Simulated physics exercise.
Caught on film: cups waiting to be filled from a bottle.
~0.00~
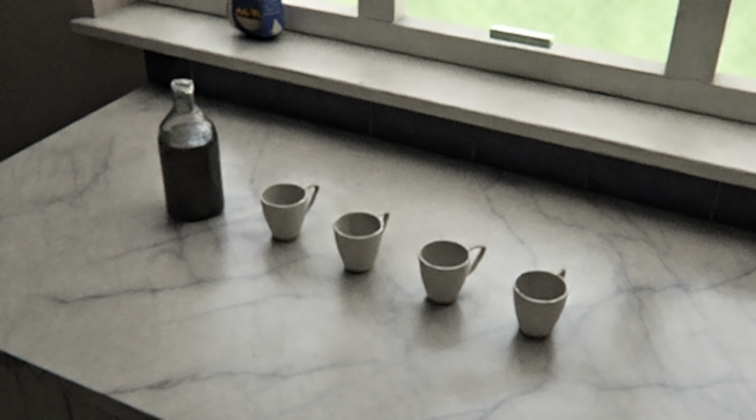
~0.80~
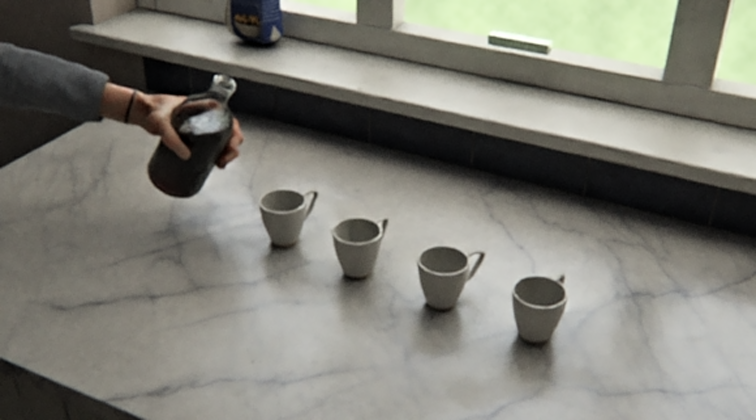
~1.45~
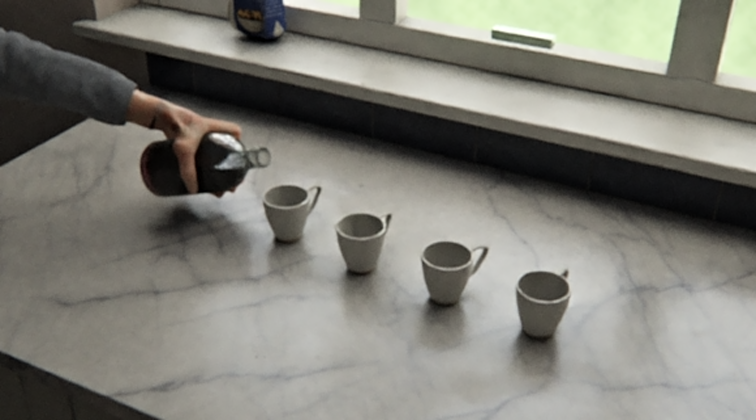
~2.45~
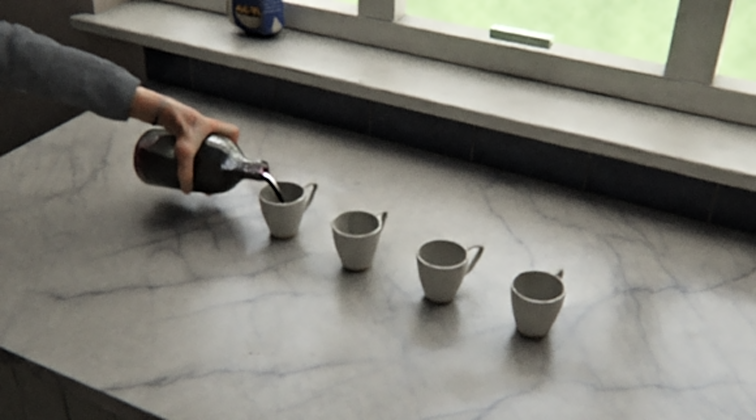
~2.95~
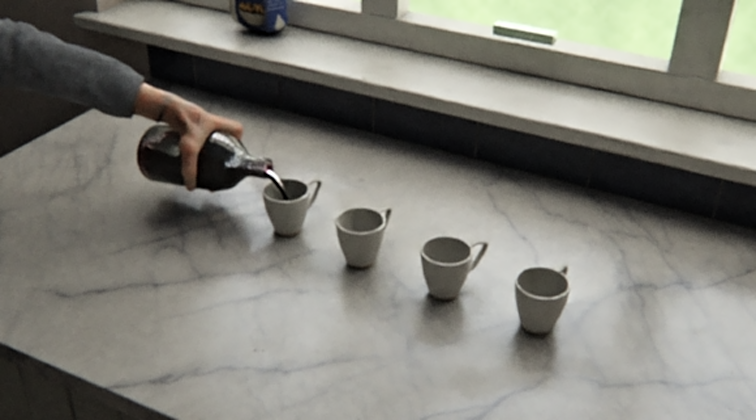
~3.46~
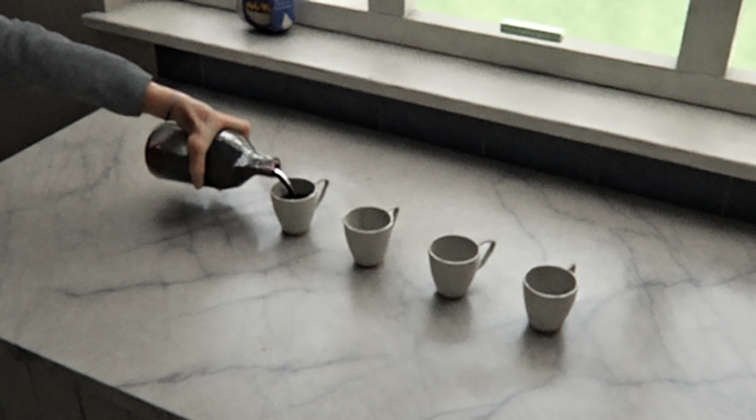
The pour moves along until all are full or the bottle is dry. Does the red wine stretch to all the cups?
The red wine goes round.
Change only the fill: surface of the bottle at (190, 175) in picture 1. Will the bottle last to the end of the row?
Then: Too little.
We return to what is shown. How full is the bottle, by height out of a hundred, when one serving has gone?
I make it 45 per cent.
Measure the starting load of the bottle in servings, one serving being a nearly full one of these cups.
About 5.5.
After 4.1 s, the first is about three quarters full.
After 9.0 s, the first is done and the bottle has about three quarters of its load.
After 23.7 s, all four are full and about a quarter of the red wine is over.
